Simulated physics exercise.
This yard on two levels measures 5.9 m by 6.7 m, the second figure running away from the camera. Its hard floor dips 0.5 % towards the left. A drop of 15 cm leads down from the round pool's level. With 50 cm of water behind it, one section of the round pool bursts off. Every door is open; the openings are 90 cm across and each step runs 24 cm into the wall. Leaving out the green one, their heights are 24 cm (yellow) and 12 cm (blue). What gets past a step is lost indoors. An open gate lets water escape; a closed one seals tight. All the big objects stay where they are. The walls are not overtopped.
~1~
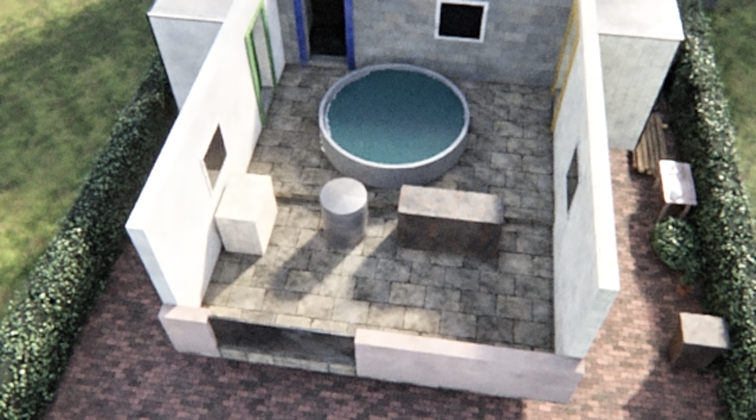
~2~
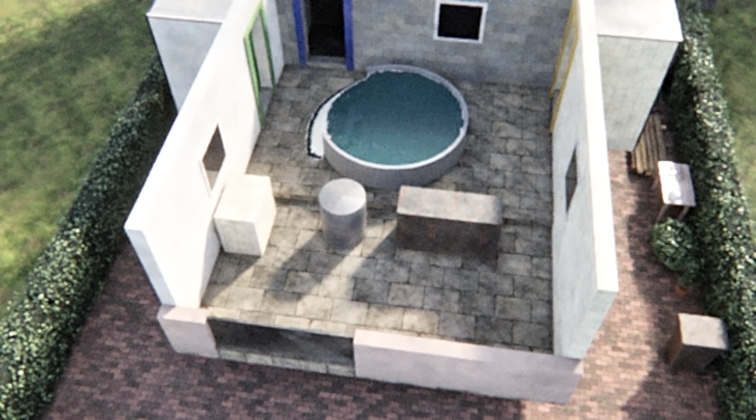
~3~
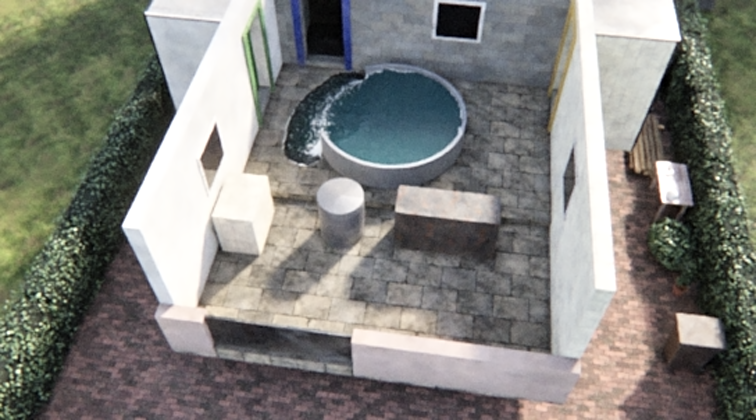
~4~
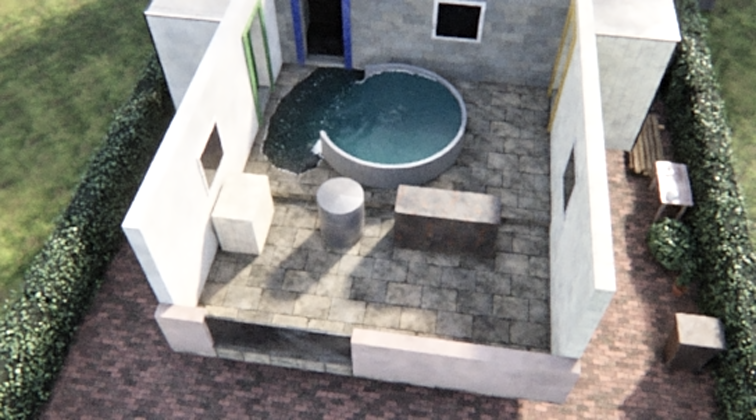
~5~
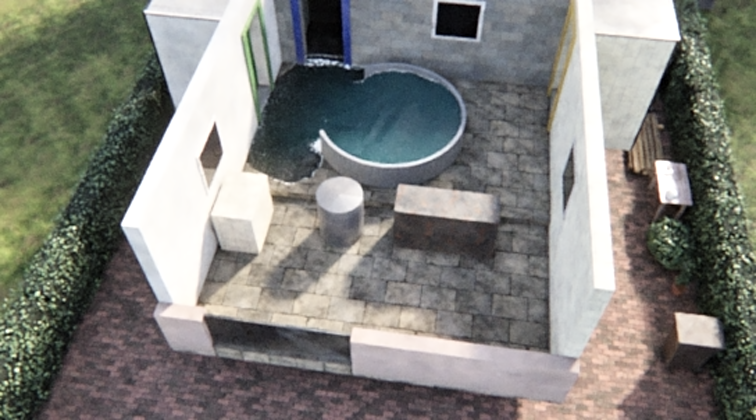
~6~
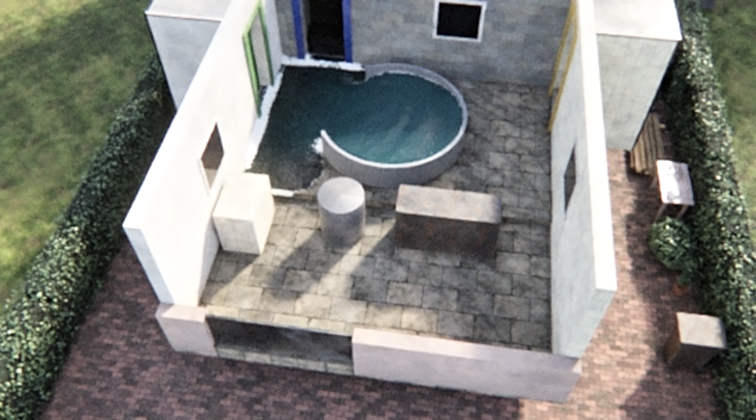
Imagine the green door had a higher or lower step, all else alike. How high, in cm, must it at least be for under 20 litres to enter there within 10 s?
At least 34 cm or so.
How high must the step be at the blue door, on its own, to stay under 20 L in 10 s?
Roughly 29 cm at blue.
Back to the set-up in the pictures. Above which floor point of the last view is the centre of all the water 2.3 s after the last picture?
At about (338, 127).
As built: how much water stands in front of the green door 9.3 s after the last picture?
Roughly 9.0 cm deep.
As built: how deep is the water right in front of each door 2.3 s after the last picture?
Depths in cm: Yellow 0, green 32, blue 29.
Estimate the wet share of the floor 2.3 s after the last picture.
About 30 per cent.
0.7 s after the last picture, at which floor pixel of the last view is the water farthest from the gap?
At about (219, 250).
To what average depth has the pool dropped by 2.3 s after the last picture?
About 20 cm.
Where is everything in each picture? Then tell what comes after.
The round pool at (394, 115) is whole and still, 50 cm deep; the green door at (262, 70) is dry, in the first frame.
The front is at (310, 153), 0.3 m from the gap at (330, 110); 0.5 m2 of floor is wet, 50 cm left at the back, in the second frame.
Water pours out at (328, 110) and has run 0.7 m, to (287, 143); about 8 cm deep outside, 50 cm at the back, in the third frame.
Water pours out at (328, 110) and has run 1.1 m, to (266, 150); about 6 cm deep outside, 50 cm at the back, in the fourth frame.
Water pours out at (328, 110) and has run 1.6 m, to (298, 64); about 6 cm deep outside, 50 cm at the back, in the fifth frame.
Water pours out at (329, 110) and has run 1.8 m, to (284, 63); about 7 cm deep outside, 50 cm at the back; water is at the green door at (260, 69), in the sixth frame.
Then, 0.7 s after the last picture water covers 20 % of the floor, deepest (44 cm) near (282, 91); 37 cm at the green door, 24 litres in over its 18 cm step.
Then, 2.3 s after the last picture water covers 30 % of the floor, deepest (34 cm) near (284, 63); 32 cm at the green door, 200 litres in over its 18 cm step.
Then, 9.3 s after the last picture water covers 95 % of the floor, deepest (18 cm) near (245, 205); 9 cm at the green door, 251 litres in over its 18 cm step.
At the green door as built, the water peaked near 40 cm, 1.1 s after the last picture.
Run again over the same 10 s with other heights there, 51 litres in over 29.5 cm, 2 litres over 39.5 cm. The limit of 20 litres is kept from about 34 cm up.
